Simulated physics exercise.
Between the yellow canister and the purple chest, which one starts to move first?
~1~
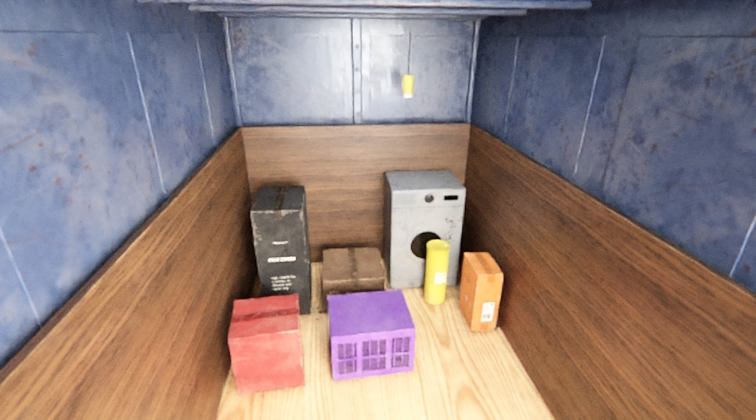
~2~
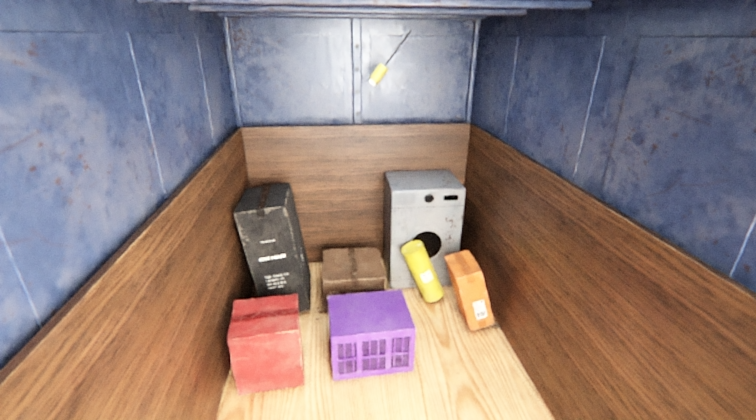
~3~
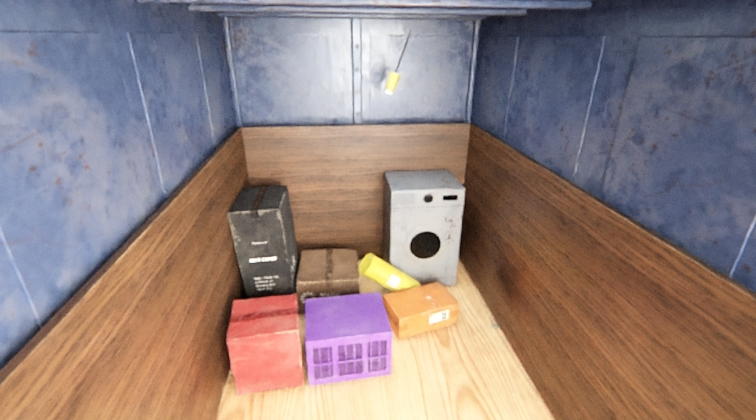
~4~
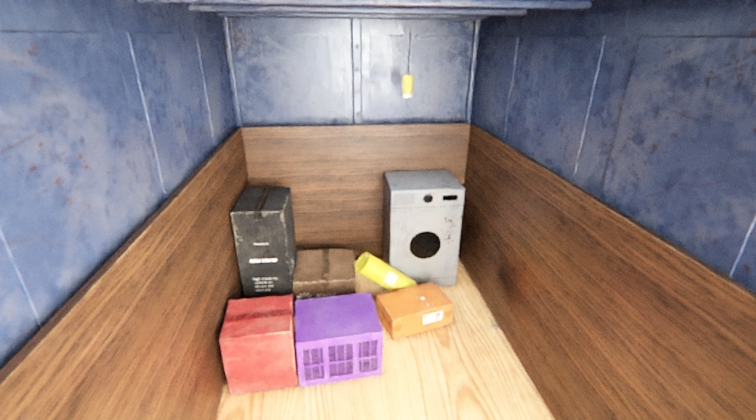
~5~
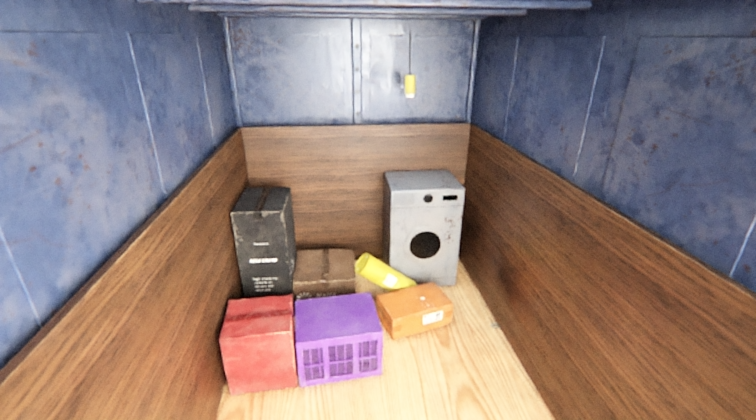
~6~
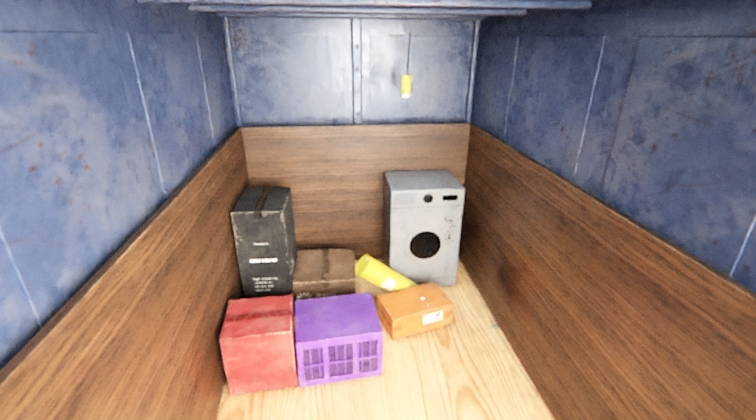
The yellow canister starts to move first, tipping to the left while the purple chest is still in its place. The chest slides left only after that.
